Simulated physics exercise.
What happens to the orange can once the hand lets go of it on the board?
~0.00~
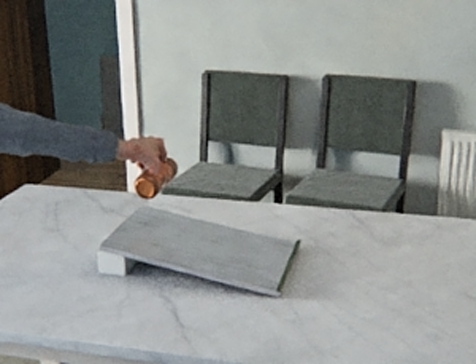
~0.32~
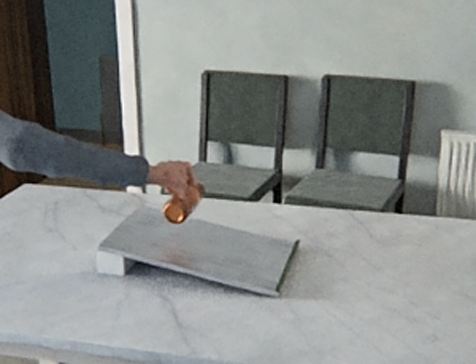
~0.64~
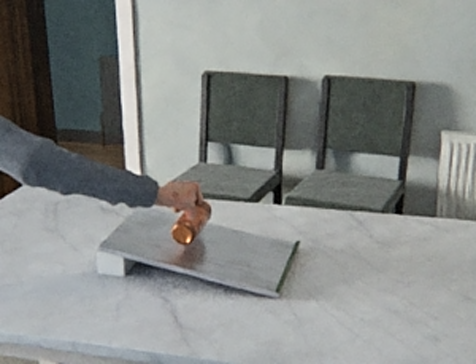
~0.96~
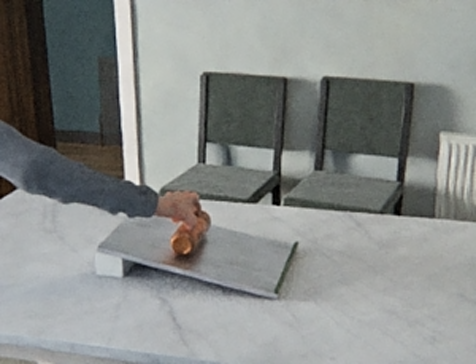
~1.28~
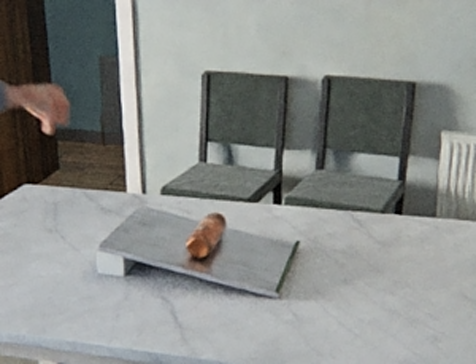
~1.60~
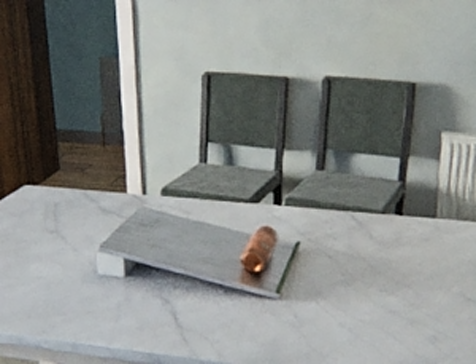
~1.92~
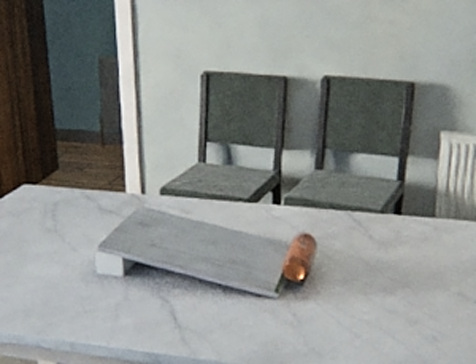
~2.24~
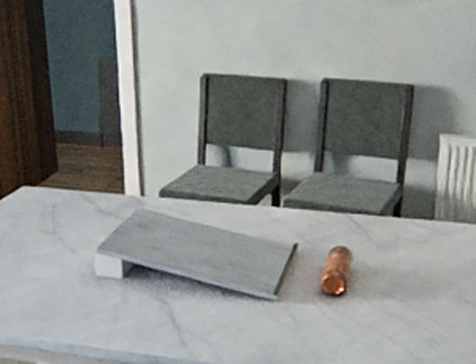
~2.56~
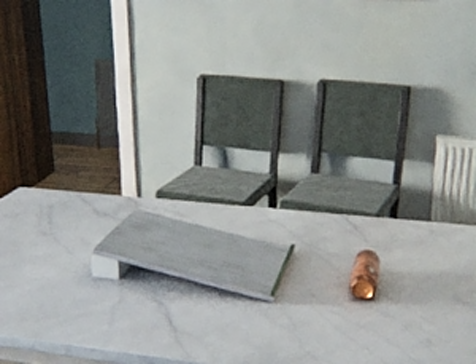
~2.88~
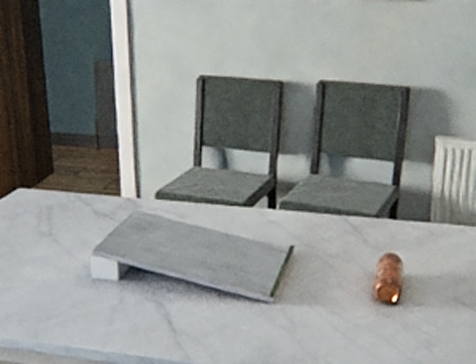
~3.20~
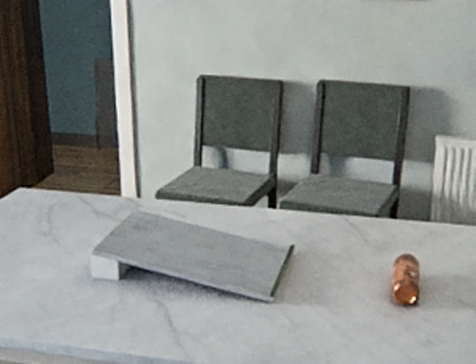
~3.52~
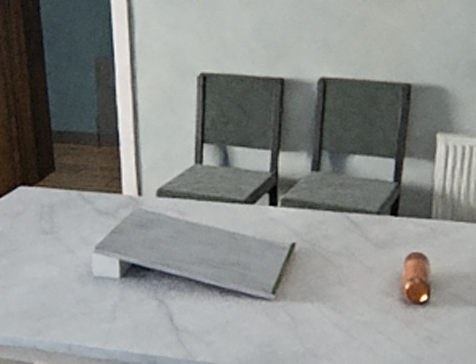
The can rolls down the board to the right and off its lower end, ending up on its side on the tabletop.
